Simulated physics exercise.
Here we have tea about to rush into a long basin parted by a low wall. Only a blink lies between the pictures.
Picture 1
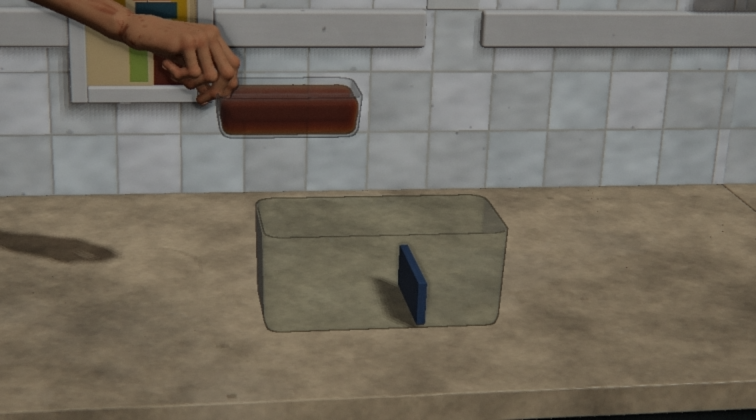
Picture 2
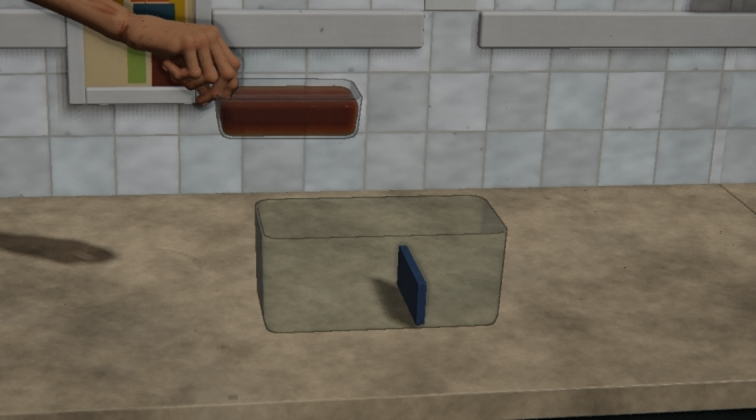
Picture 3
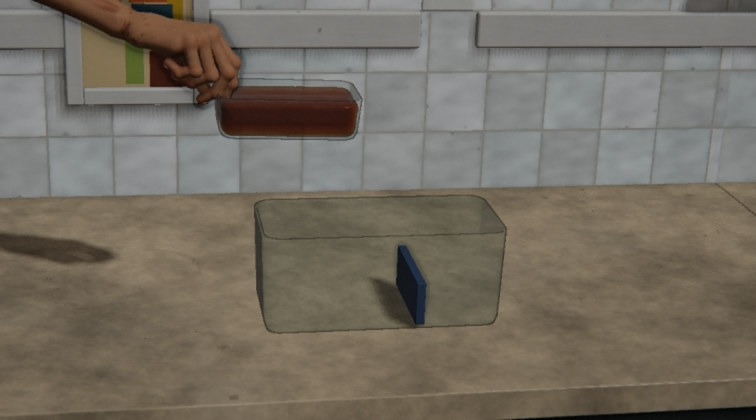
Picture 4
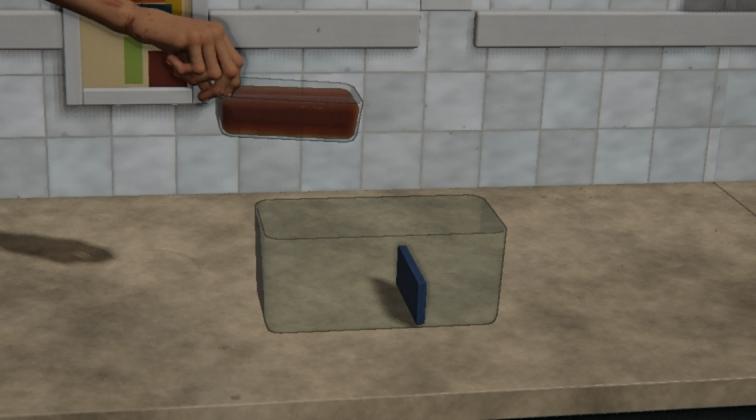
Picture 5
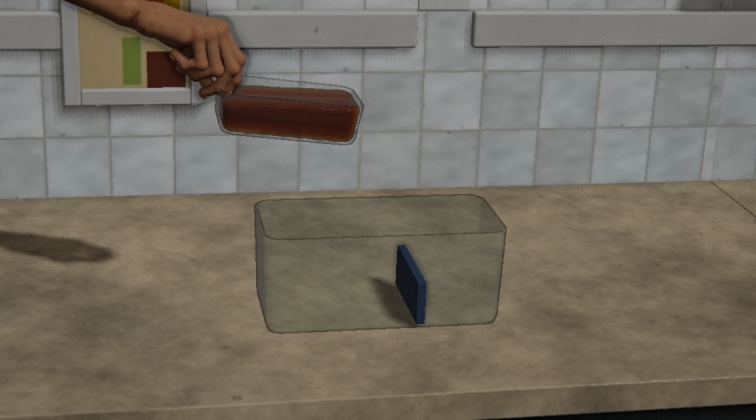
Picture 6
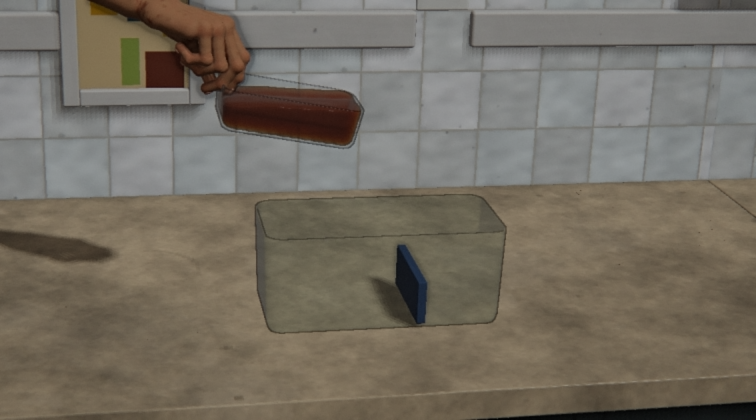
In the video, a hand at upper left holds a clear container of reddish-brown liquid above a long transparent basin with a low blue divider on a countertop, then slowly tilts the container slightly, its right end dipping.
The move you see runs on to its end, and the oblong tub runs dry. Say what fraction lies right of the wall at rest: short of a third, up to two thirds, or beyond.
In the end from a third to two thirds is right of the wall.
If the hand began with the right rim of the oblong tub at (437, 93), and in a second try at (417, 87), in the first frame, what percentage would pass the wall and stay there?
In turn 70 and 70 in a hundred.
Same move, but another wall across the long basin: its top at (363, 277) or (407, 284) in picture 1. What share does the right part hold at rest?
About 75 and 50 per cent.
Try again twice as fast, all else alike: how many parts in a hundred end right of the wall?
About 15 per cent.
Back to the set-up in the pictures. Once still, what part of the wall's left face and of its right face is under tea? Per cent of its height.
Some 20 per cent left and 40 right.
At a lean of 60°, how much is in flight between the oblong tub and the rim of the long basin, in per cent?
Near 40 %.
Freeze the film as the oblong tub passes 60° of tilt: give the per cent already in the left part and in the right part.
Some 15 per cent left and 20 right.
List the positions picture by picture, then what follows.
In the first picture, tilt 0°; pouring edge (357, 89); surface from (218, 93) to (355, 92); the long basin's rim runs from (260, 219) to (497, 214); the wall's top is at (413, 265).
In the second picture, tilt 0°; pouring edge (357, 91); surface from (218, 95) to (355, 94).
In the third picture, tilt 2°; pouring edge (357, 93); surface from (218, 95) to (354, 95).
In the fourth picture, tilt 4°; pouring edge (358, 95); surface from (219, 94) to (354, 97).
In the fifth picture, tilt 7°; pouring edge (358, 99); surface from (220, 95) to (355, 97).
In the sixth picture, tilt 10°; pouring edge (358, 104); surface from (220, 95) to (357, 99); 1 per cent is over the edge.
A moment on, the oblong tub is tipped part way and 20 per cent is still to pour, 16 is left of the wall and 21 right of it.
Next, the oblong tub is tipped on its side and 4 per cent is still to pour, 45 is left of the wall and 42 right of it.
Then the oblong tub is tipped right over and 0 per cent is still to pour, 51 is left of the wall and 42 right of it.
Later the oblong tub is tipped right over and 0 per cent is still to pour, 51 is left of the wall and 42 right of it.
At rest 51 per cent lies left of the wall, 42 right of it and 6 outside.
